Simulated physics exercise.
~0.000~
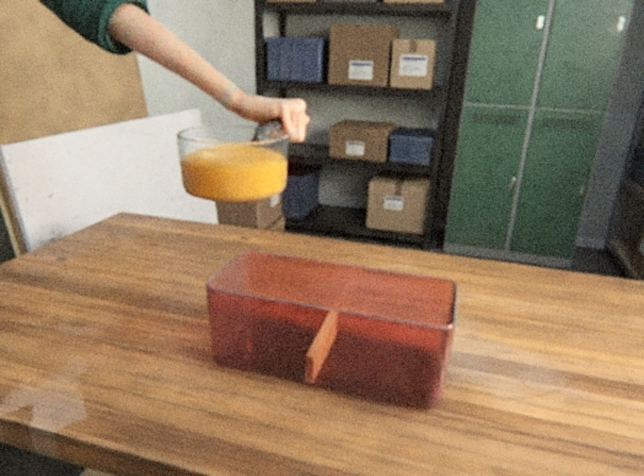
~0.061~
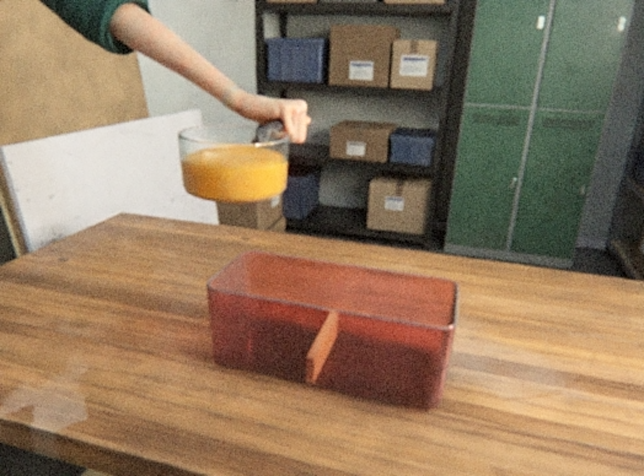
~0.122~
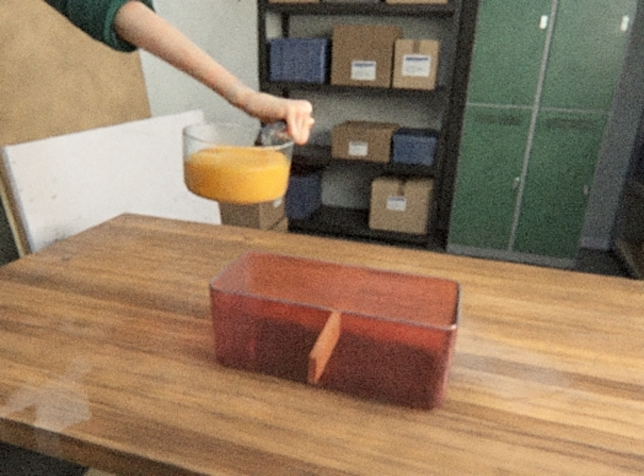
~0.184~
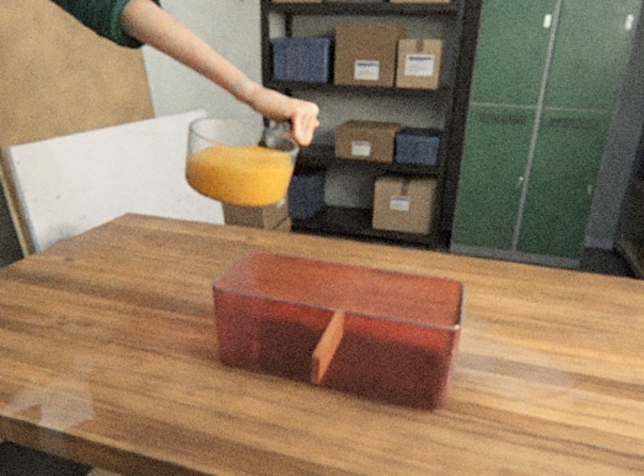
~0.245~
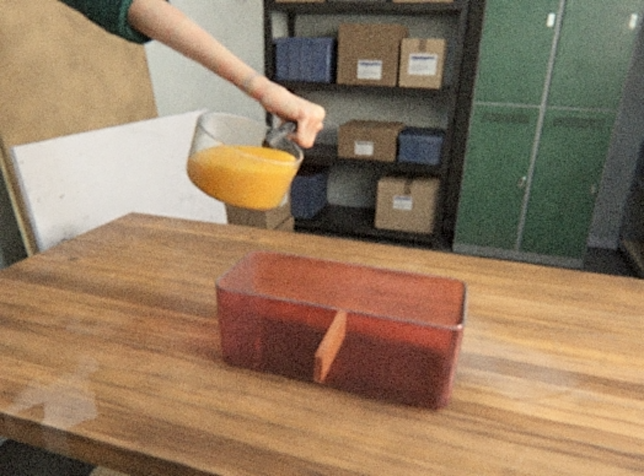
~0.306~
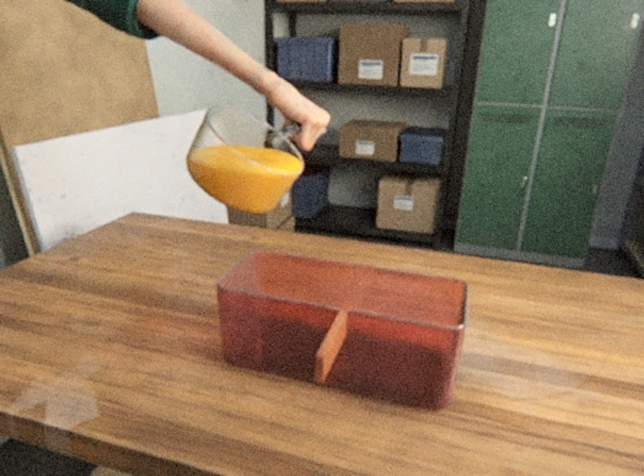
A clear pot of orange juice, held by a hand above a wooden table, hangs almost level beside an empty reddish basin with a low divider. The hand then tilts the pot rightwards, slowly at first and then further, while the juice shifts toward the lowered right side.
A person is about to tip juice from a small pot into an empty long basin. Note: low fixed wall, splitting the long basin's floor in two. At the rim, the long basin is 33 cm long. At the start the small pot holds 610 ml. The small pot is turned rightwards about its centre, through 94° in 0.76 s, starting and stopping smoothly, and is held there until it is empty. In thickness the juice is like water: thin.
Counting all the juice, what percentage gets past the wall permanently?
The share past the wall is about 47 per cent.
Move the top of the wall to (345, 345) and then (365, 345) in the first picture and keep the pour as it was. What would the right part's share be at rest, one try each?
Respectively close to 10 and 15 %.
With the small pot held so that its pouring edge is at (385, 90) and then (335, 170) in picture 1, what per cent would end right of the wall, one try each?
The first try gives around 75 percent, the second around 90 percent.
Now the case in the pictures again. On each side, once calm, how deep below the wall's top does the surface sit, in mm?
Left: Roughly 24 mm; right: Roughly 28 mm.
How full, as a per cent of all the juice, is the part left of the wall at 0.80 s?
About 28 percent.
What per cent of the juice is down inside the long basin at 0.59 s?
Close to 16 in a hundred.
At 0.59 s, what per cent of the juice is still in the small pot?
Roughly 42 per cent.
After 0.59 s the tilt is 83° and 41 per cent is still to pour, 6 is left of the wall and 11 right of it.
After 0.80 s the tilt is 94° and 14 per cent is still to pour, 29 is left of the wall and 46 right of it.
After 1.02 s the tilt is 94° and 4 per cent is still to pour, 46 is left of the wall and 46 right of it.
After 1.26 s the tilt is 94° and 1 per cent is still to pour, 51 is left of the wall and 46 right of it.
In the end 53 per cent lies left of the wall, 47 right of it and 1 outside.
